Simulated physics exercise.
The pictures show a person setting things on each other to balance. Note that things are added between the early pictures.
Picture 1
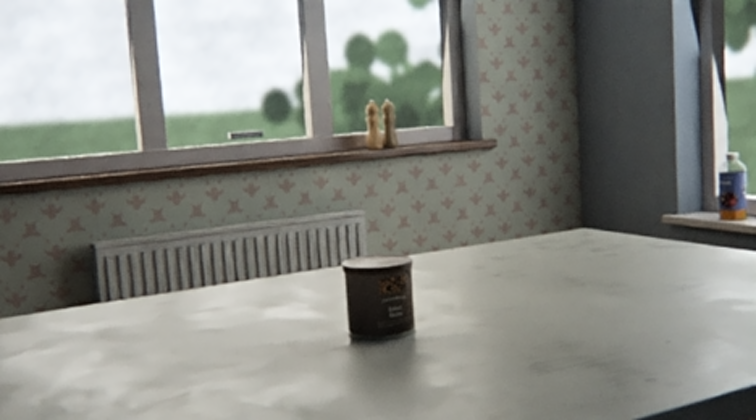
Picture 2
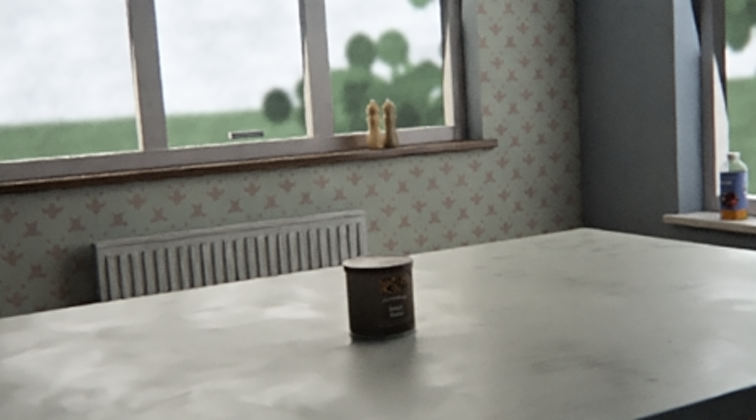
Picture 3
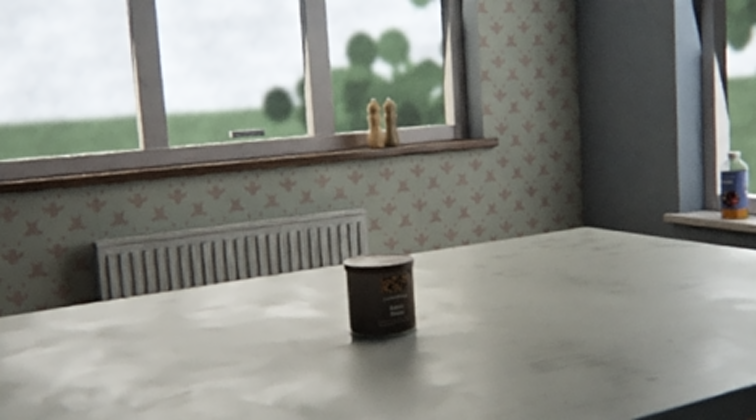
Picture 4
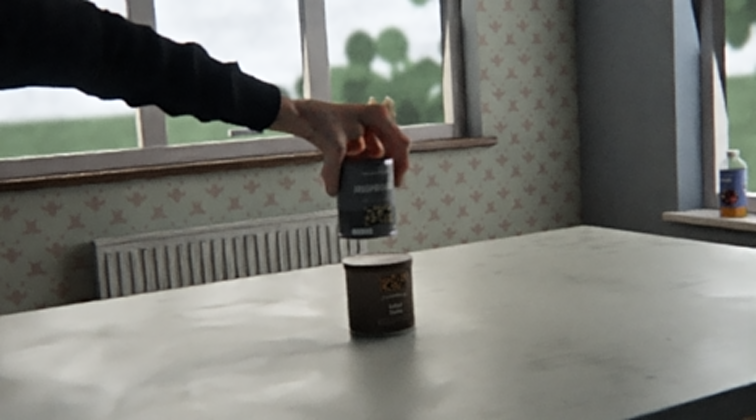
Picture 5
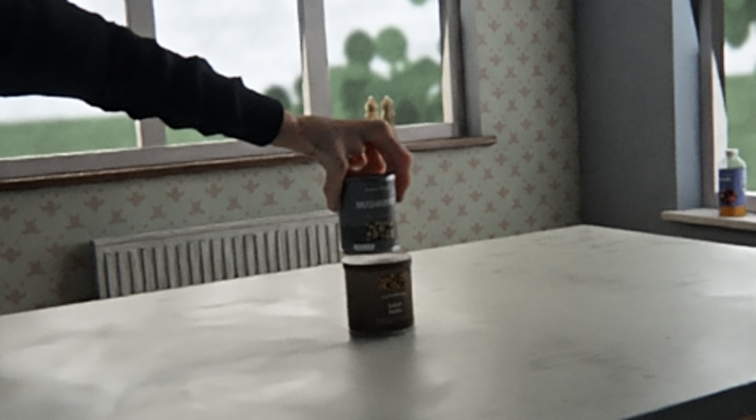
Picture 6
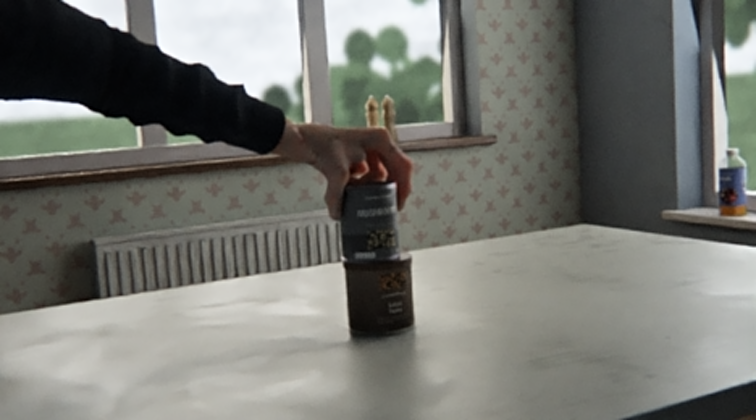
A hand in a dark sleeve reaches in from the left, holding a grey tin above a brown tin that sits alone on a pale table at first. It lowers the grey tin onto the brown one's lid, and the fingers stay around its top.
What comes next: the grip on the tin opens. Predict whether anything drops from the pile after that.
Nothing drops.
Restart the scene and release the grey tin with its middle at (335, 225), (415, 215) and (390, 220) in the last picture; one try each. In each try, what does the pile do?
In order, the pile tumbles down, then tumbles down, and lastly stands firm.
Then, 0.30 s after the last picture, nothing has stirred.
Then, 0.70 s after the last picture, grey tin resting near (369, 222).
At rest, both in place. Seen from the same camera at the end, grey tin near (369, 222). The pile keeps its balance.
